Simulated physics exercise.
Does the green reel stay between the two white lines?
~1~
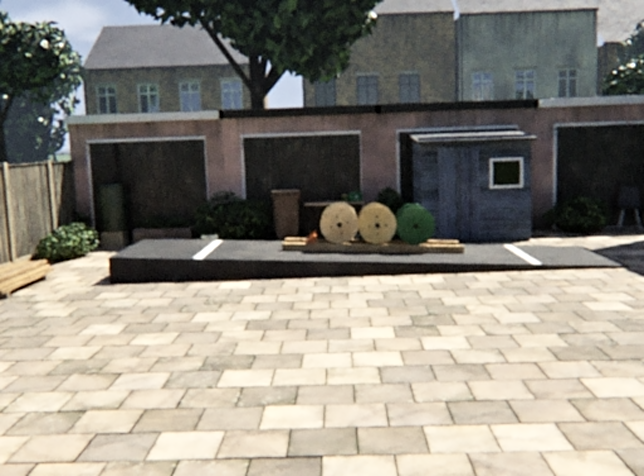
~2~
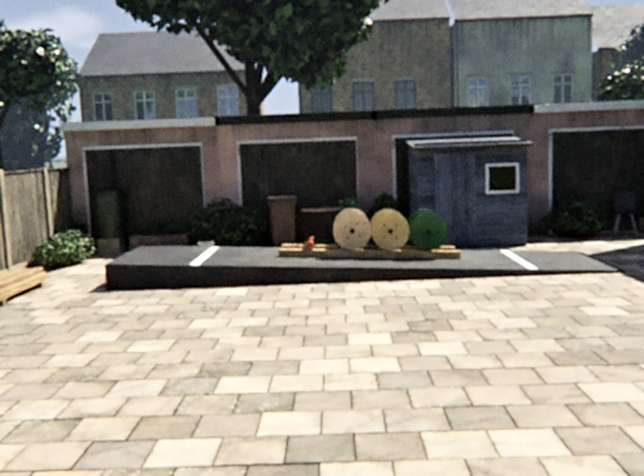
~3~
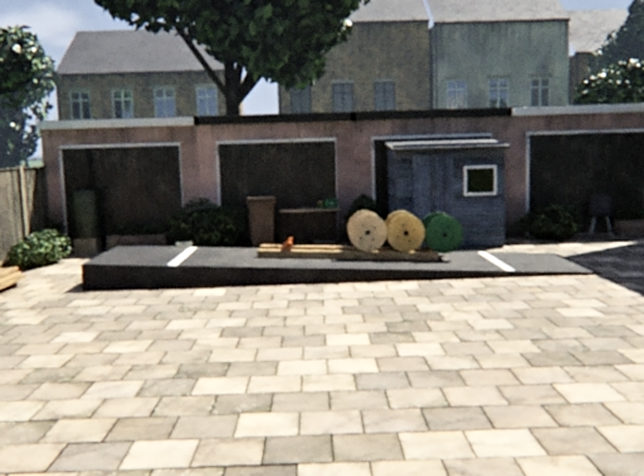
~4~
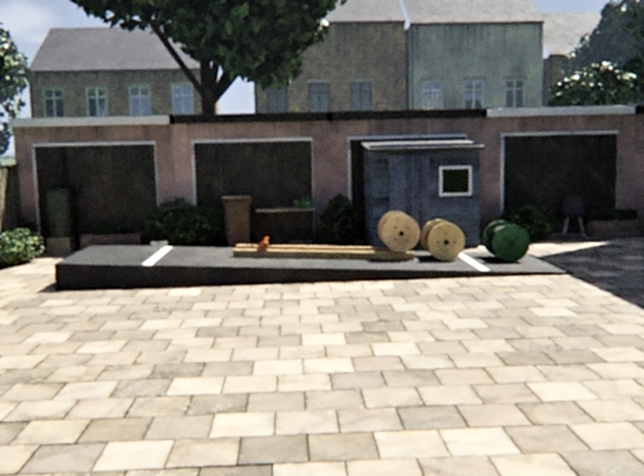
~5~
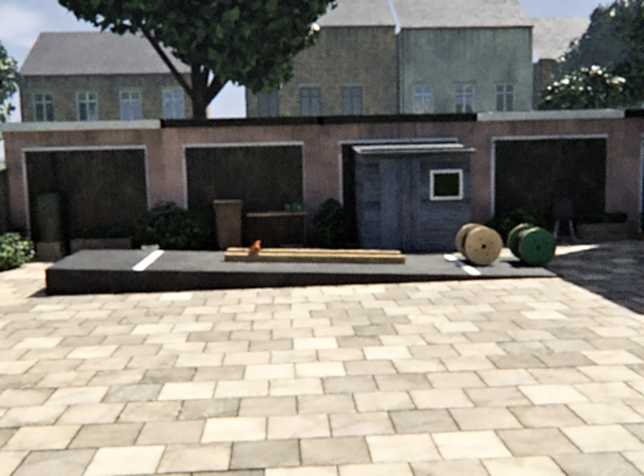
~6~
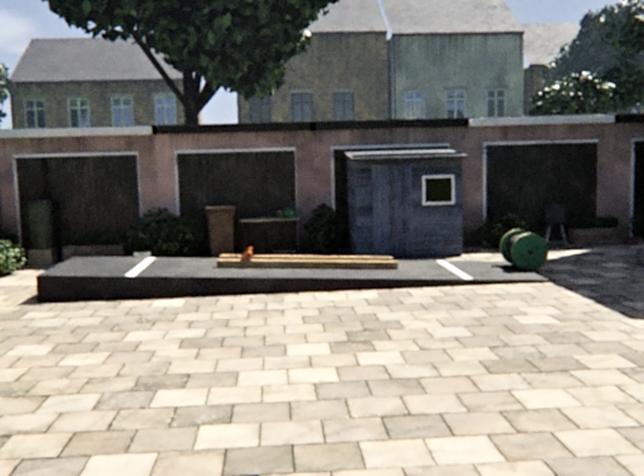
No, the green reel rolls off the bearers to the right and ends up past the right white line.
